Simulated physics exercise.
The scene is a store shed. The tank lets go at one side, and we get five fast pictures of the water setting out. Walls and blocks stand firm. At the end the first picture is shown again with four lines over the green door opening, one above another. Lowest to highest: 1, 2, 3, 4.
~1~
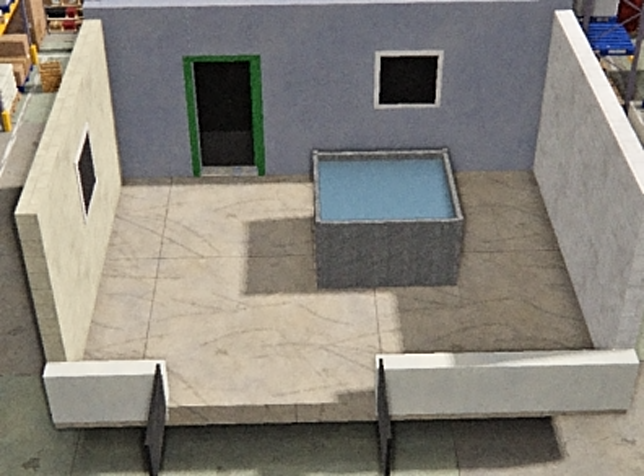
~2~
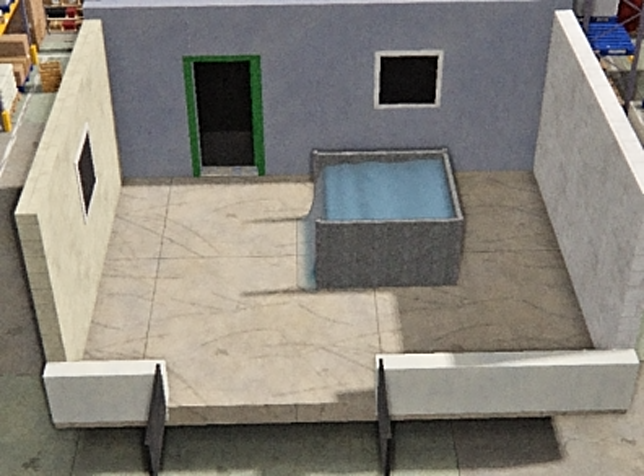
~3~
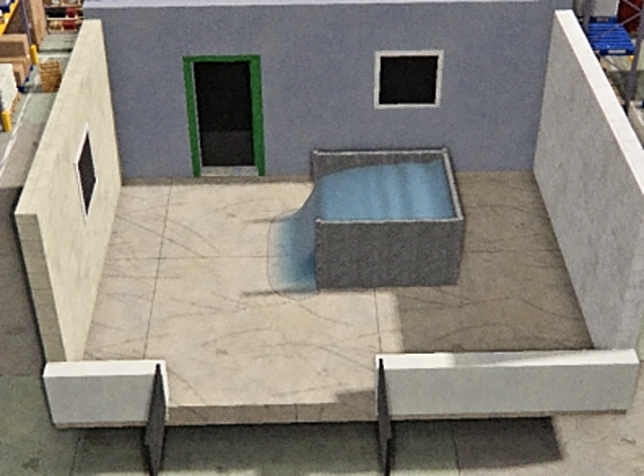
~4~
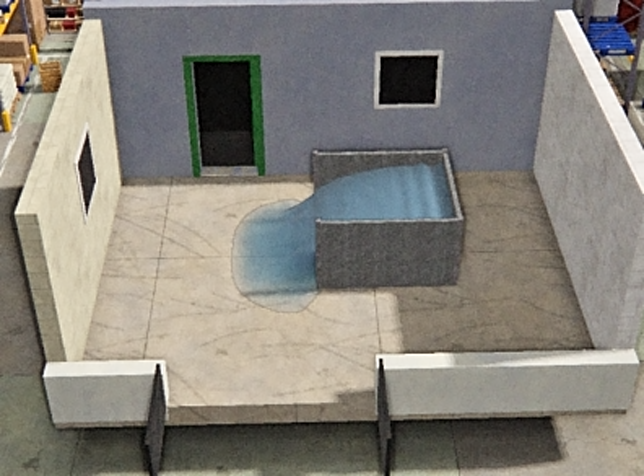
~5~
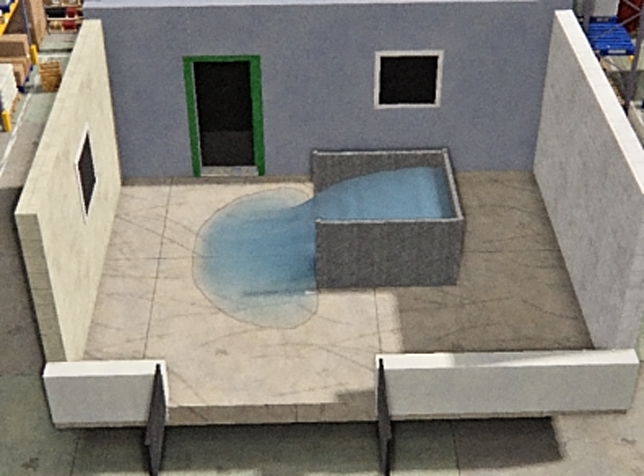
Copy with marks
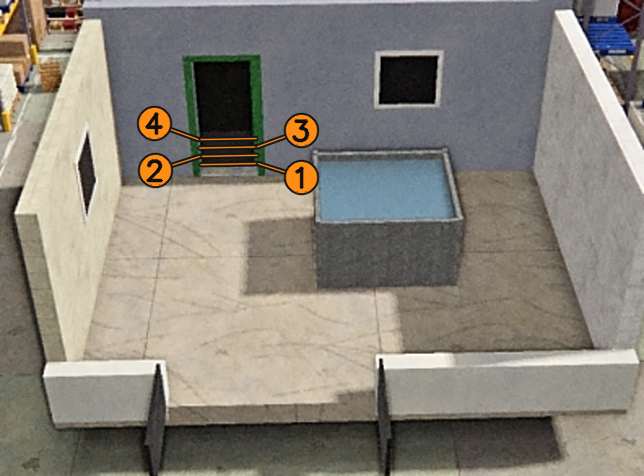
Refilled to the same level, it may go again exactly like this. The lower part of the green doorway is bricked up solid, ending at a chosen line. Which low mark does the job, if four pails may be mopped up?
Take 1.
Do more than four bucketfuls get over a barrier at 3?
No, that is safe.
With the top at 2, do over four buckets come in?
No.
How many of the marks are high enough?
All four.
On the marked copy, 1 at (229, 164); 2 at (228, 155); 3 at (228, 147); 4 at (227, 139); from the bottom up 1, 2, 3, 4.
Choosing 1, a splash gets over, under a bucket.
Choosing 2, nothing gets over.
Choosing 3, nothing gets over.
Choosing 4, nothing gets over.
